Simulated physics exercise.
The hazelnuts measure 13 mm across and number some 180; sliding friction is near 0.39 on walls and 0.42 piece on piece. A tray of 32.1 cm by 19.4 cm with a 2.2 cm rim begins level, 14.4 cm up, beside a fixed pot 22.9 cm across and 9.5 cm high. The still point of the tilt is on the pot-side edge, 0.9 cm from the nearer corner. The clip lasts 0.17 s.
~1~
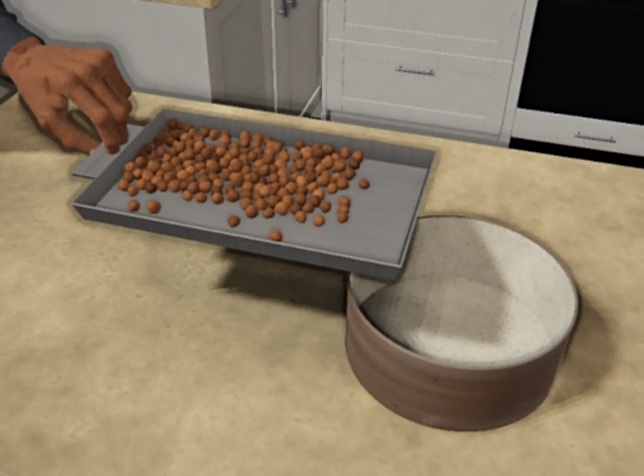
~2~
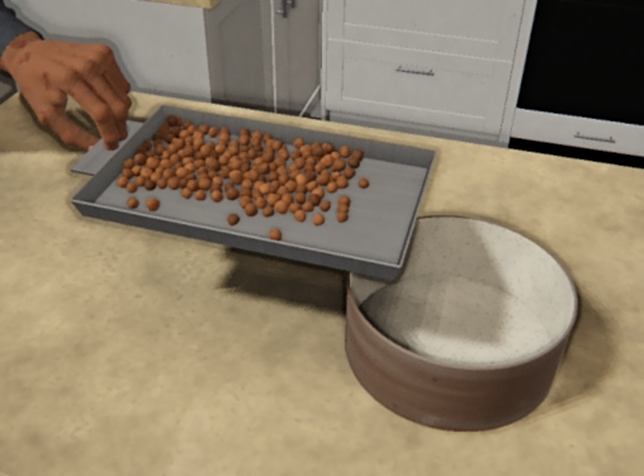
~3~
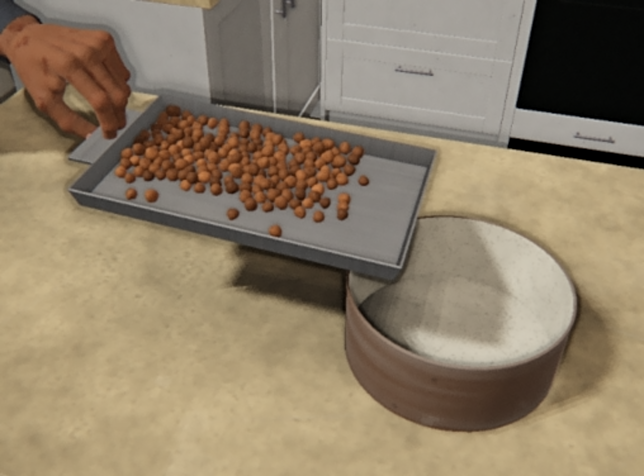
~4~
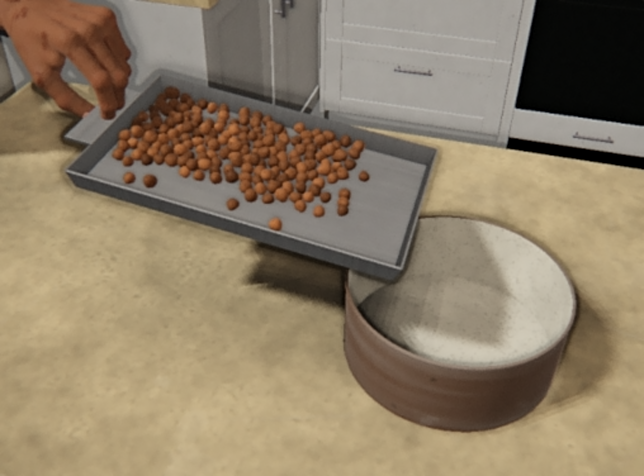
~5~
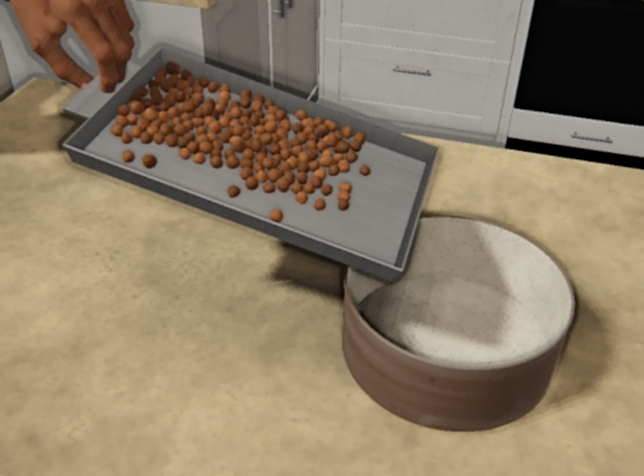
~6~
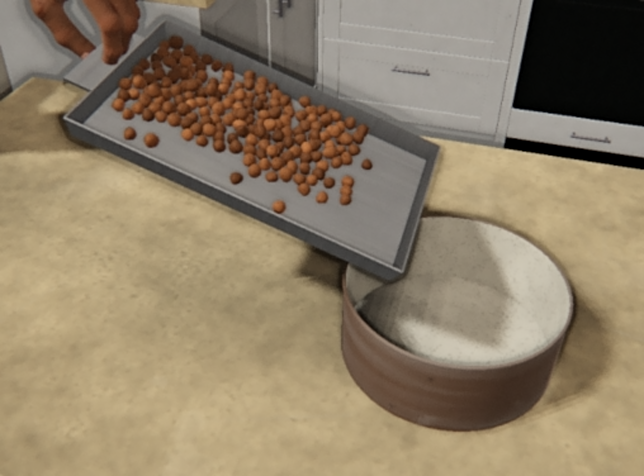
Tray of hazelnuts on a kitchen counter tilting gradually, its left end rising beside a hand while its right edge stays at a round pot.
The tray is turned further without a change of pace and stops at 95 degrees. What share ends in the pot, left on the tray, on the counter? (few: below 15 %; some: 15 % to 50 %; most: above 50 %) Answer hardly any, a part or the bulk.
In the pot: The bulk; left on the tray: Hardly any; on the counter: Hardly any.
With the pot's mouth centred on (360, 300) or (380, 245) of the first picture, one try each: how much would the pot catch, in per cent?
About 25 and 10 per cent.
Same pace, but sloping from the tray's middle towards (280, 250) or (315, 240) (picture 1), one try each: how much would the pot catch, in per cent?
Some 5 and 30 per cent.
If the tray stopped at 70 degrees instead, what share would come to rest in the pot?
Then about 80 per cent.
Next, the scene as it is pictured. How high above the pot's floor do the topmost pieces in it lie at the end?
About 3.5 cm.
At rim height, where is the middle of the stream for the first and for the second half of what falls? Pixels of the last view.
At about (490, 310), then at (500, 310).
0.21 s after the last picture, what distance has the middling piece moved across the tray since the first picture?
About 4 cm.
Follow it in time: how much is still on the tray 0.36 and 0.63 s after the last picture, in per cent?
In turn: 90, 0.
Then, 0.21 s after the last picture, tilt 58 degrees; the tray holds 100 %, the pot 0 %.
Then, 0.36 s after the last picture, tilt 85 degrees; the tray holds 90 %, the pot 0 %.
Then, 0.63 s after the last picture, tilt 95 degrees; the tray holds 0 %, the pot 95 %.
In the end, pot 95 %, tray 0 %, counter 5 %.
